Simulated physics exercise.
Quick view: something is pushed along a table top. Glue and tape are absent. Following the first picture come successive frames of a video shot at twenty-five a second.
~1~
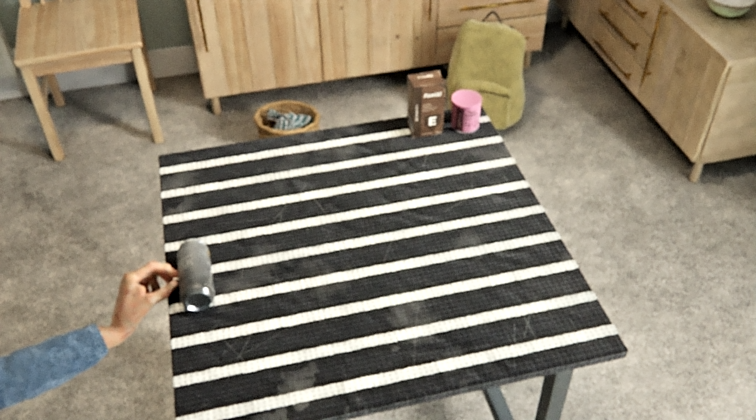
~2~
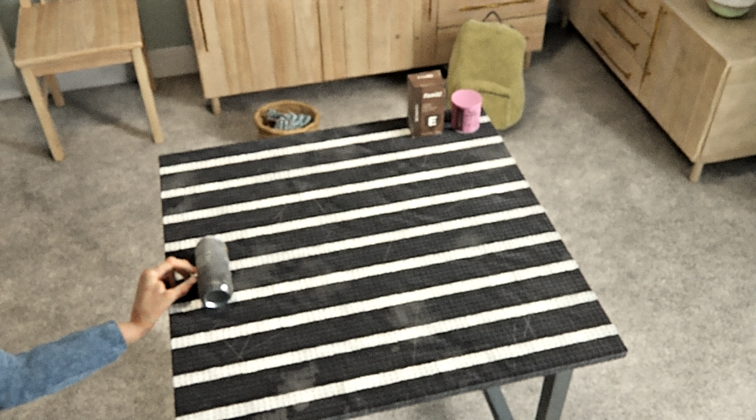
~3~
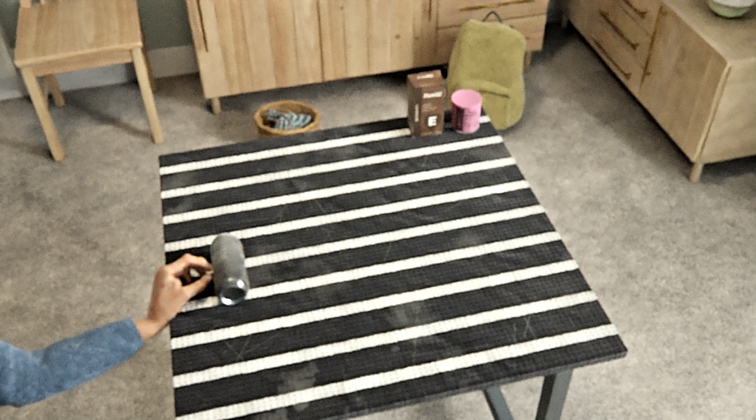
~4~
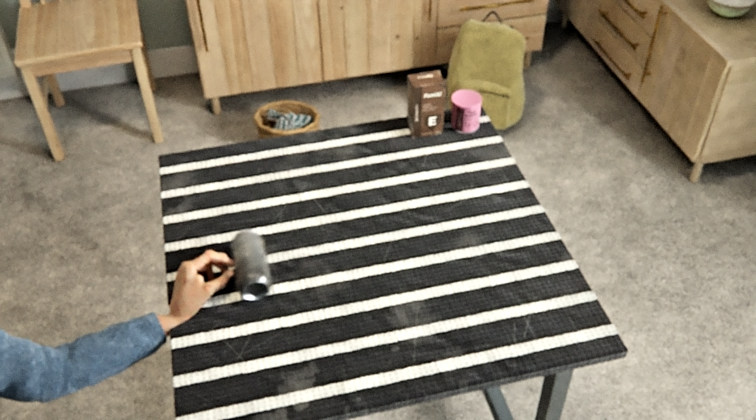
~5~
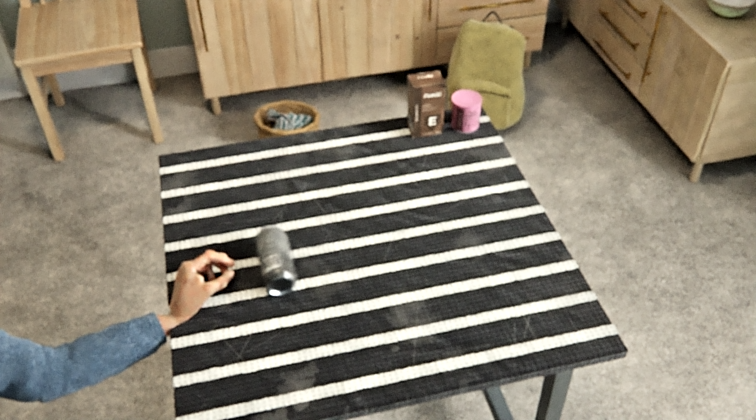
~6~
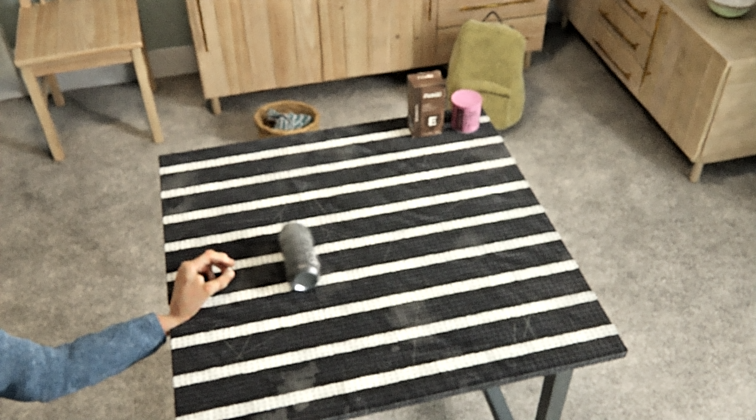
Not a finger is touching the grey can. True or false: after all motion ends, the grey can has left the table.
True.
Then, 0.20 s later than the last frame, grey can moved well along near (411, 235).
Then, 0.50 s later than the last frame, grey can now off the table.
Then, 0.80 s later than the last frame, things are still on the move.
When it is over, off the table, grey can.
